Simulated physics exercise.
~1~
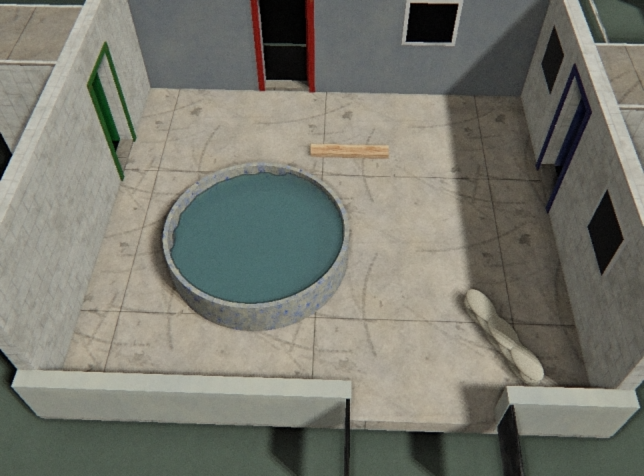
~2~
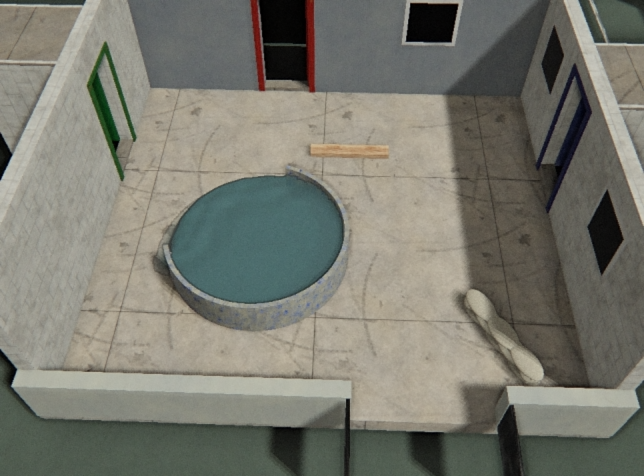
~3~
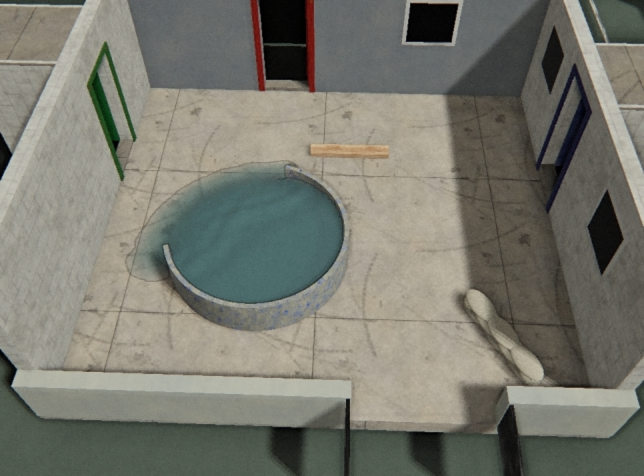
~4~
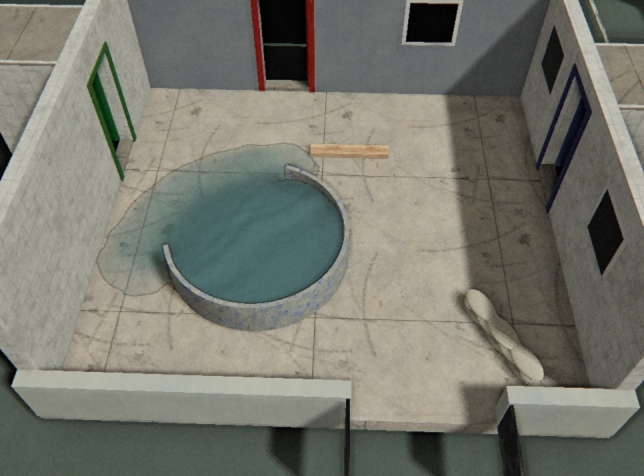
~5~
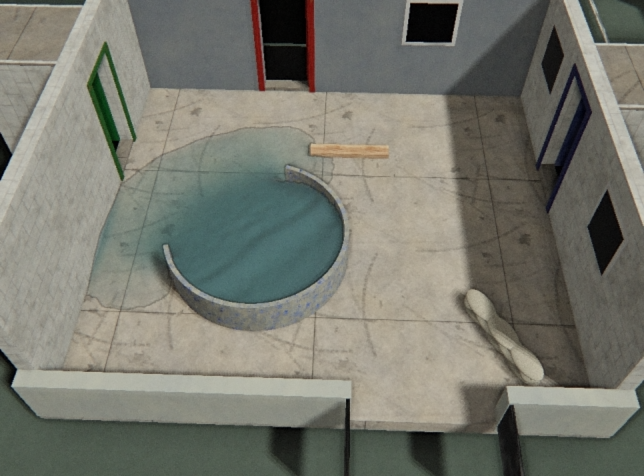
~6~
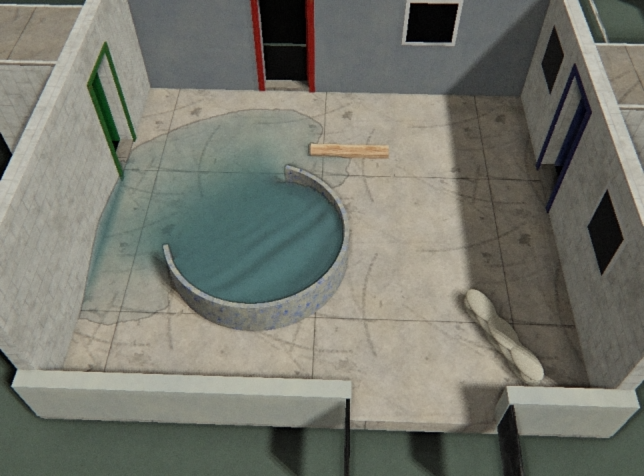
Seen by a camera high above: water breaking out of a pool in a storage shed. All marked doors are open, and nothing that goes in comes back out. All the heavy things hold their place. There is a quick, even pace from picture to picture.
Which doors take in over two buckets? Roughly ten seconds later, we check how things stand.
As I see it, the blue door receives no more than two buckets, the green door receives more than two buckets, the red door receives more than two buckets.
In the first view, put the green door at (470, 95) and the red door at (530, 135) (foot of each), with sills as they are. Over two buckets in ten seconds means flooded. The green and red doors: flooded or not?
At the green door it tops it; at the red door it tops it.
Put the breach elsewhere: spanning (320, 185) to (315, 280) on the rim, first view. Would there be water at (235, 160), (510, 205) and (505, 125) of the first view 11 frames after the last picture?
Going through them, the first would be still bare, the next submerged and the last submerged.
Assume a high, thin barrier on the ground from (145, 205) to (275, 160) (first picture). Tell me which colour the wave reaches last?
Answer: The blue one.
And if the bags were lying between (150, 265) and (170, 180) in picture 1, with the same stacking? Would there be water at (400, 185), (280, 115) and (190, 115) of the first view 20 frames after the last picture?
Point one: Untouched. Point two: Submerged. Point three: Submerged.
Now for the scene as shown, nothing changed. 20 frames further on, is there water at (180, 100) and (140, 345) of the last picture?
Taking them as listed, I'd call them soaked and soaked.
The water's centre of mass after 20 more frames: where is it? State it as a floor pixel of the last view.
It's close to (216, 179).
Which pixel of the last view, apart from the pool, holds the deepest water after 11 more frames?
My best guess is roughly (149, 94).
A moment on, water covers 30 % of the floor; the blue door not reached, the green door over two buckets in, the red door under two buckets in.
Next, water covers 35 % of the floor; the blue door not reached, the green door far over two buckets in, the red door over two buckets in.
Then, water covers 45 % of the floor; the blue door not reached, the green door far over two buckets in, the red door over two buckets in.
Later, water covers 80 % of the floor; the blue door wet at the sill, nothing in, the green door far over two buckets in, the red door far over two buckets in.
In the end, water covers 95 % of the floor; the blue door wet at the sill, nothing in, the green door far over two buckets in, the red door far over two buckets in.
